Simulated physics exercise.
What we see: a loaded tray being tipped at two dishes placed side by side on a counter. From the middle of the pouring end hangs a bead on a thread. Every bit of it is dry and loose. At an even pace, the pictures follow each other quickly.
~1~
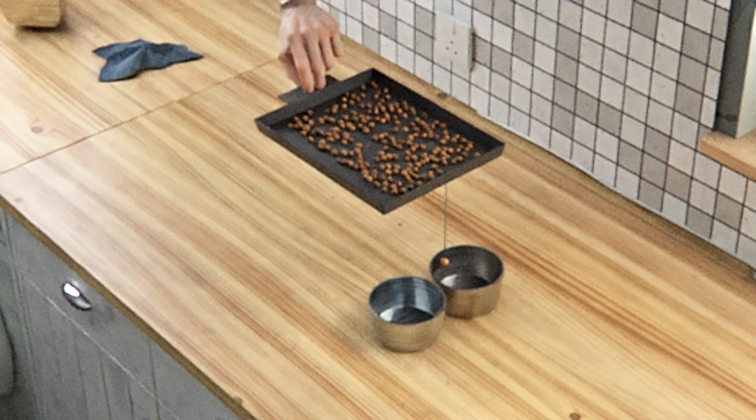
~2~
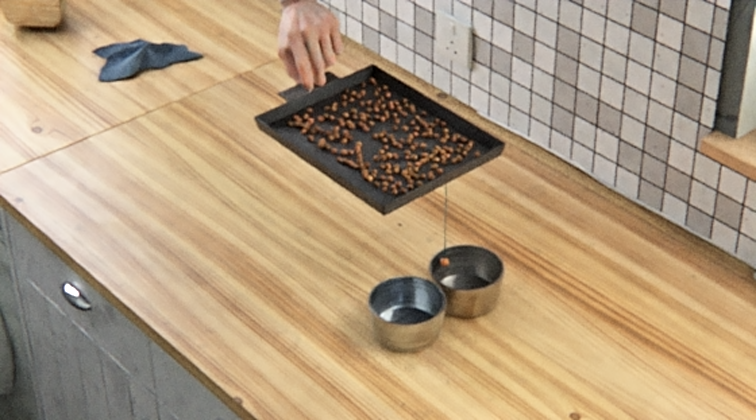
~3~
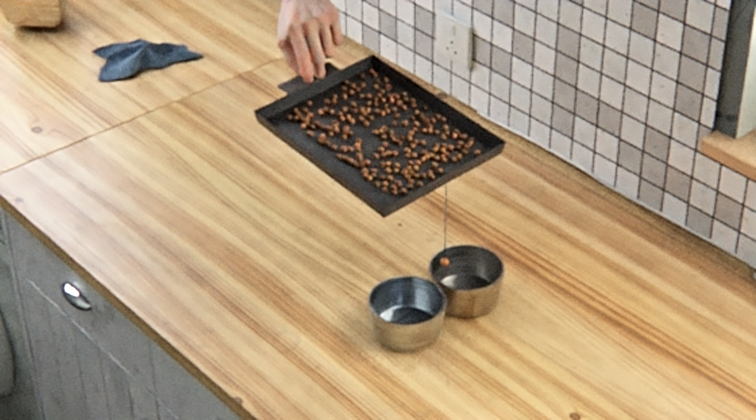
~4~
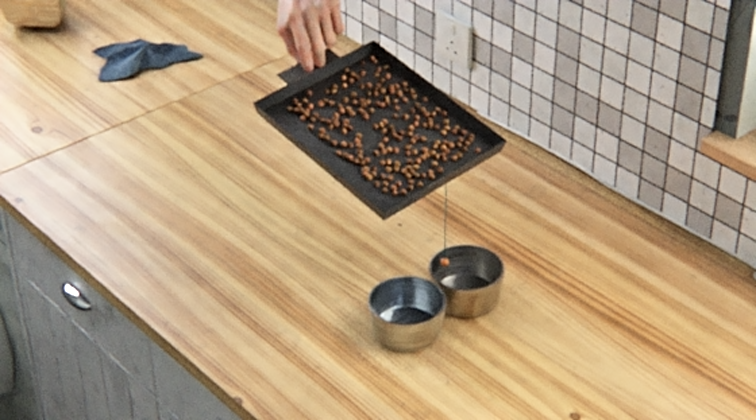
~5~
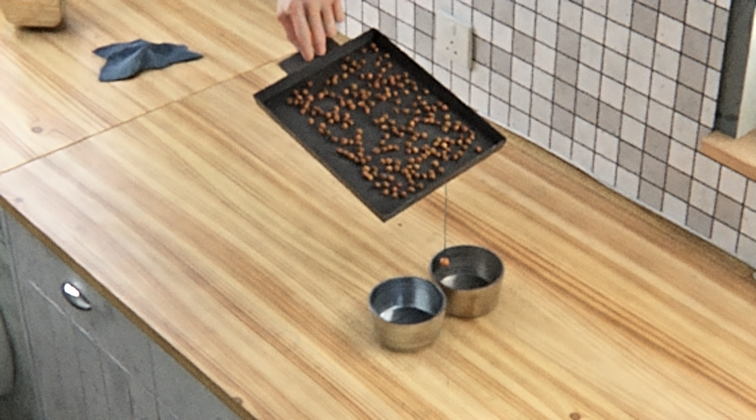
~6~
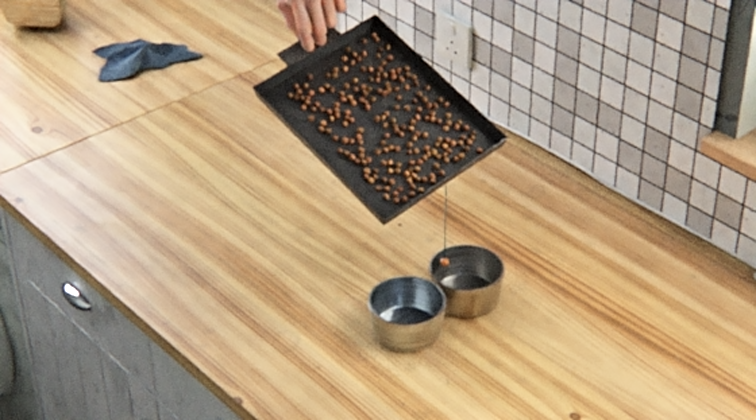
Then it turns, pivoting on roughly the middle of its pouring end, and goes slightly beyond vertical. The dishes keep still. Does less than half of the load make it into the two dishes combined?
No - more than half does.
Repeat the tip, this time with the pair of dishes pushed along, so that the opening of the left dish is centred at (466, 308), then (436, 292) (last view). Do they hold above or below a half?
At place one not up to half; at place two not up to half.
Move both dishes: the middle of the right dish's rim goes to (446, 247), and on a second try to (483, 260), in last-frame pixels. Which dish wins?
First try, the leftmost dish; second try, the leftmost dish.
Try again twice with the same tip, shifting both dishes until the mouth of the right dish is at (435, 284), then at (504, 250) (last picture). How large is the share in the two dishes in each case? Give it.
Trial 1: 70 percent; trial 2: 0 percent.
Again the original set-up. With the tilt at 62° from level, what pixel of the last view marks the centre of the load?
Somewhere about pixel (398, 206).
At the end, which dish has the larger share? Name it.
Result: More in the left side.
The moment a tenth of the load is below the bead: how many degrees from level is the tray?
Near 70 degrees.
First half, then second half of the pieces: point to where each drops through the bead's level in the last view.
Points: About (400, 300), then about (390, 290).
Soon, tray tipped steeply; most on the tray; a small part in the air.
A while on, tray tipped right over; about a third on the tray; about a third in the left dish; a small part outside both; about a quarter in the air.
Towards the end, tray tipped past a quarter turn; most in the left dish; a small part outside both.
Finally, tray tipped past a quarter turn; most in the left dish; none in the right dish; a small part outside both.
